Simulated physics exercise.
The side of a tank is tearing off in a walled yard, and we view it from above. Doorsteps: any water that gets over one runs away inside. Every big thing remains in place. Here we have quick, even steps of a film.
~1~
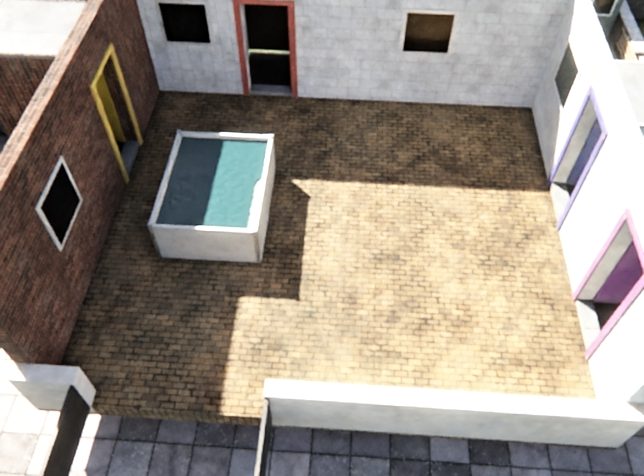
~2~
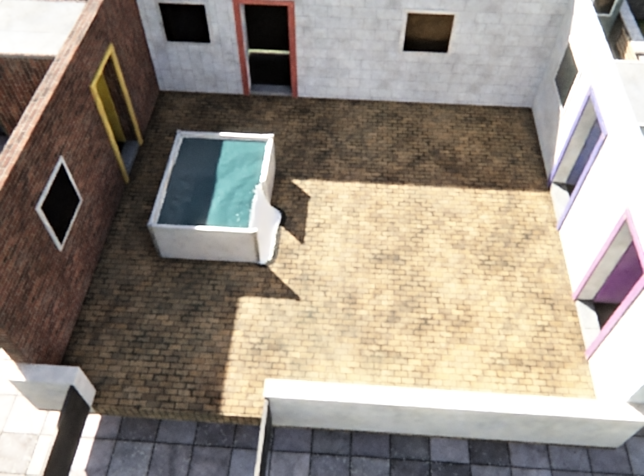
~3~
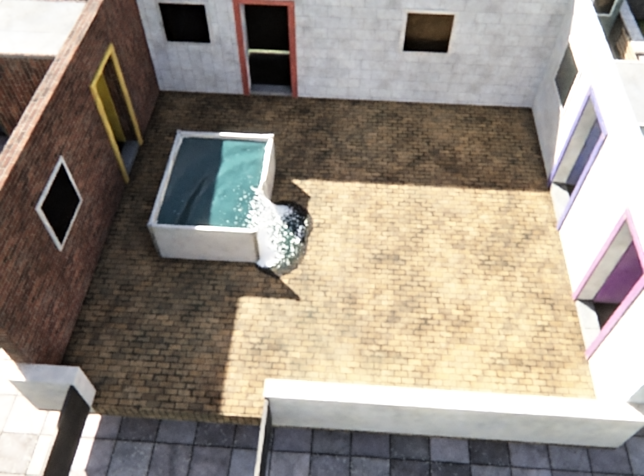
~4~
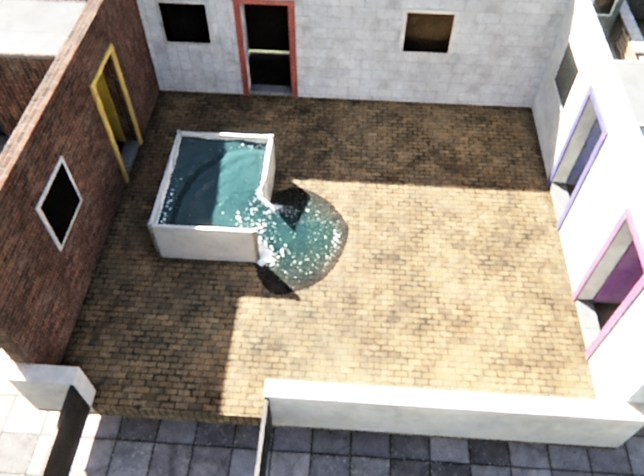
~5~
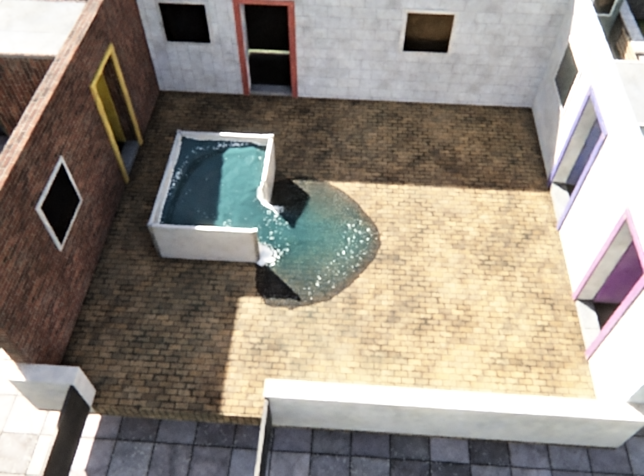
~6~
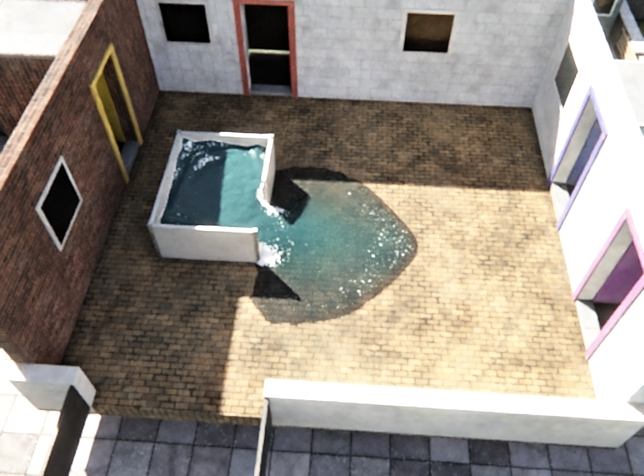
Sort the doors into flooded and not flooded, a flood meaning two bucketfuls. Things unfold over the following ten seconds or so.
Sorted: Blue door - not flooded; yellow door - not flooded; purple door - flooded; red door - not flooded.
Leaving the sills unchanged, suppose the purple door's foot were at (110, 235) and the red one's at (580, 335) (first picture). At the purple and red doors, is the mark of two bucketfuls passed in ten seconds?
Going through them, I find the purple door door escapes flooding and the red door door overflows.
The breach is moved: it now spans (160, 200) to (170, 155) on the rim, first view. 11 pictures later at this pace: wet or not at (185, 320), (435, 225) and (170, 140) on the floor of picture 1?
One by one: Waterlogged; unsoaked; waterlogged.
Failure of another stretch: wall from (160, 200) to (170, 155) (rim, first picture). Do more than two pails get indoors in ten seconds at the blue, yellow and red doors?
In order: First the blue one misses the mark, then the yellow one beats the mark, then the red one misses the mark.
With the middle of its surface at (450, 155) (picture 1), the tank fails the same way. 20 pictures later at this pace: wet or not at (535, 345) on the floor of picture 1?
Spot check: Inundated.
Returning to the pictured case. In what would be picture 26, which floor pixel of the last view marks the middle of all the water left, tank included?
The water's centre sits above (381, 246).
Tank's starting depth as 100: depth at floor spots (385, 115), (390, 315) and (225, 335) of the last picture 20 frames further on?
The depth comes out near 0, 4 and 0 per cent.
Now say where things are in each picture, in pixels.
The first picture shows still water in the tank at (215, 181).
In the second picture, the front is at (276, 210), out from the gap at (260, 227).
In the third picture, the front is at (303, 211), out from the gap at (261, 227).
In the fourth picture, water pours out at (261, 228) and has run to (343, 227).
In the fifth picture, the front is at (373, 231), out from the gap at (261, 228).
In the sixth picture, water pours out at (261, 227) and has run to (412, 247).
A moment on, water covers 30 % of the floor; the blue door not reached, the yellow door not reached, the purple door not reached, the red door not reached.
Next, water covers 45 % of the floor; the blue door wet at the sill, nothing in, the yellow door not reached, the purple door under two buckets in, the red door not reached.
Then, water covers 55 % of the floor; the blue door under two buckets in, the yellow door not reached, the purple door over two buckets in, the red door not reached.
Later, water covers 55 % of the floor; the blue door under two buckets in, the yellow door not reached, the purple door far over two buckets in, the red door not reached.
In the end, water covers 85 % of the floor; the blue door under two buckets in, the yellow door not reached, the purple door far over two buckets in, the red door wet at the sill, nothing in.
